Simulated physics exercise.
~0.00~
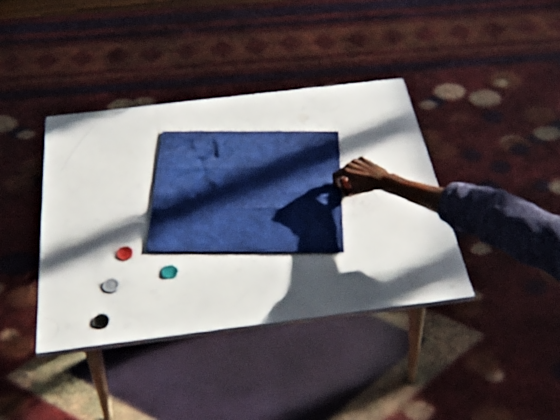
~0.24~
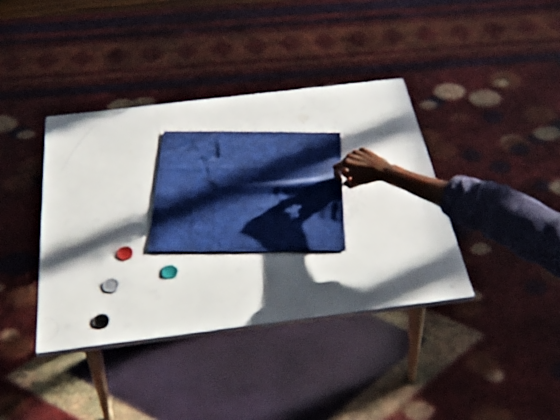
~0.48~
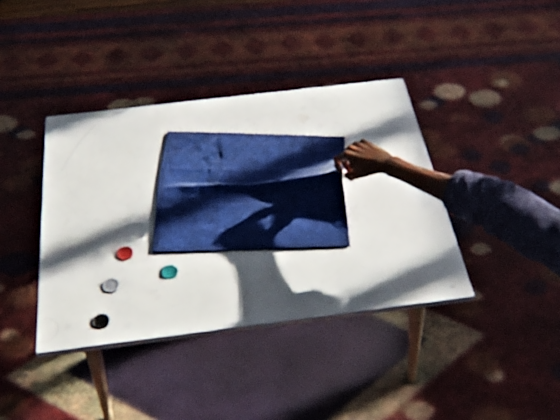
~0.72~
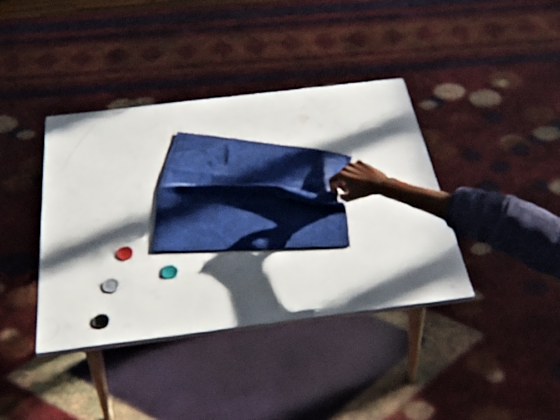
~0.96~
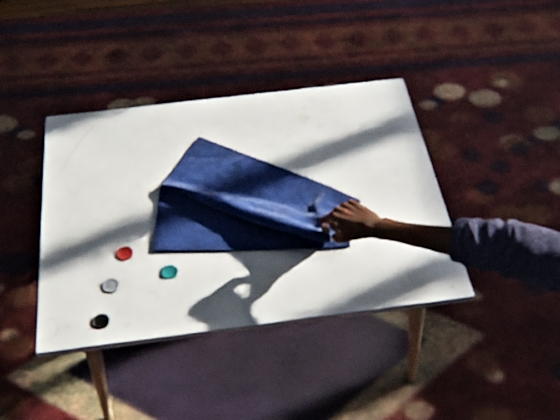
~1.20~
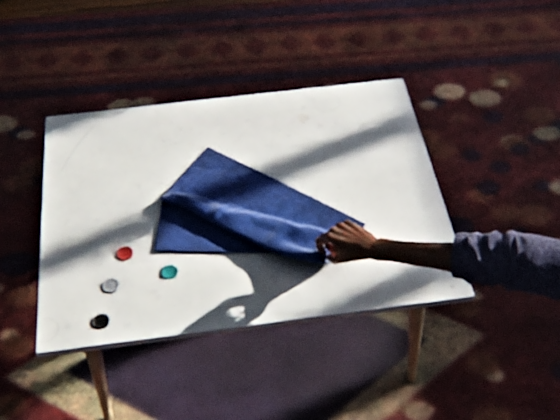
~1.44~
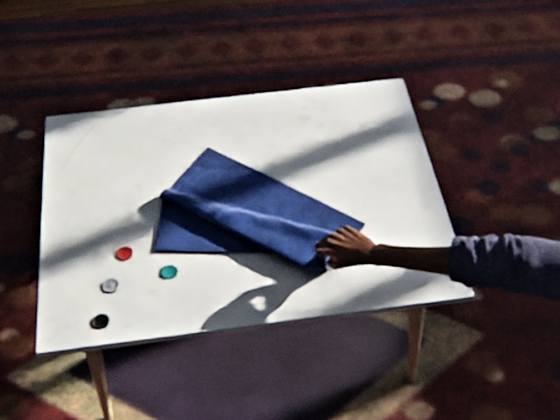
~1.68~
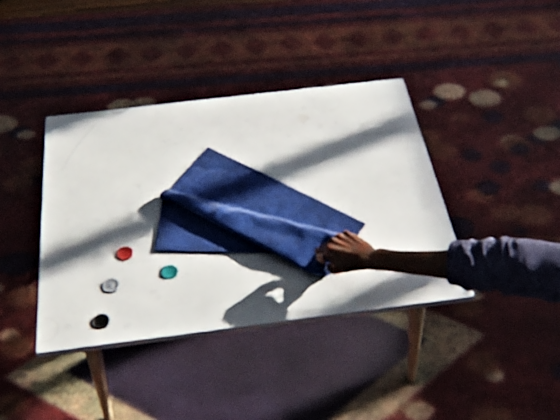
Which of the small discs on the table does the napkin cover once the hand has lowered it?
It covers none of them. The red, teal, black and grey discs all remain in plain view to the left of and below the folded napkin.
